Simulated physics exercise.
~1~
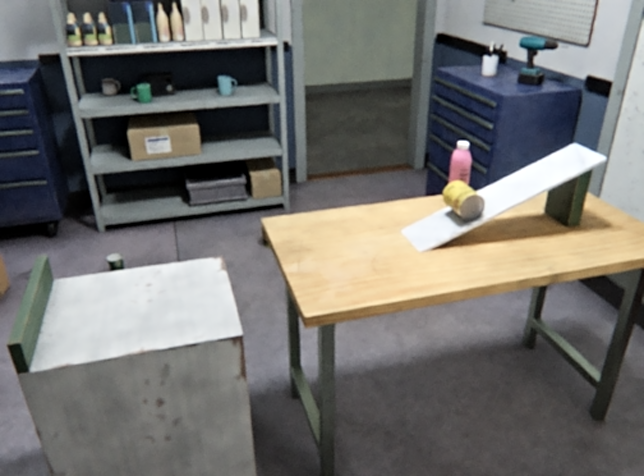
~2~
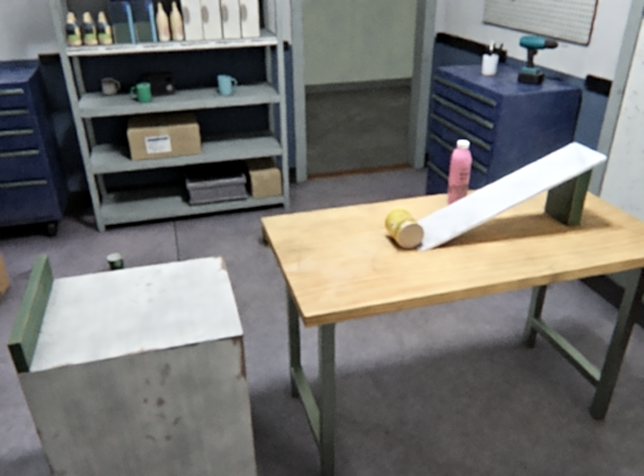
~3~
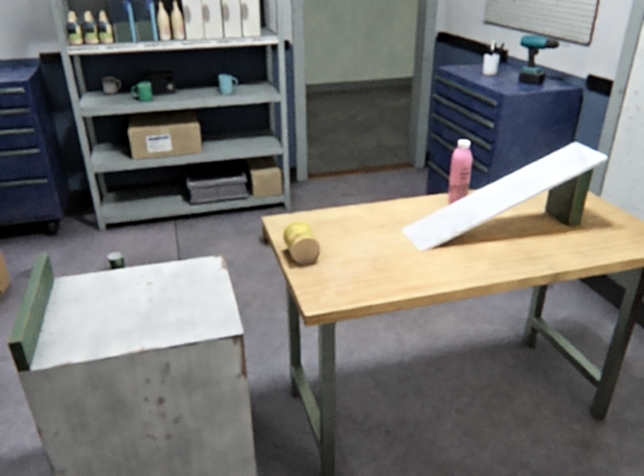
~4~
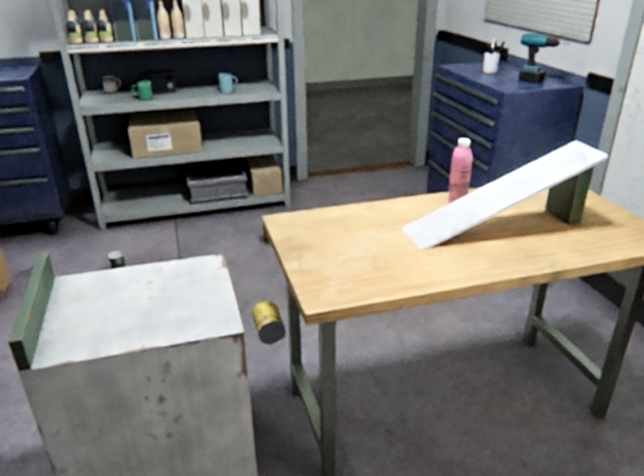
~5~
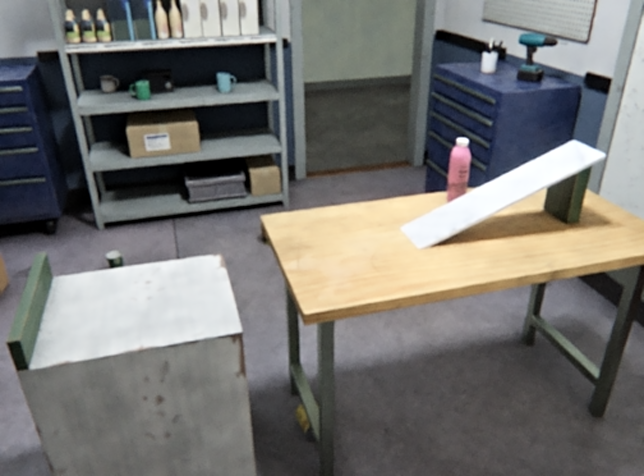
We see a yellow tin roll down a white ramp on a wooden table, continue left across the tabletop, and drop off the edge into the gap before a lower white top, ending near the floor by the table leg while a pink bottle stays standing.
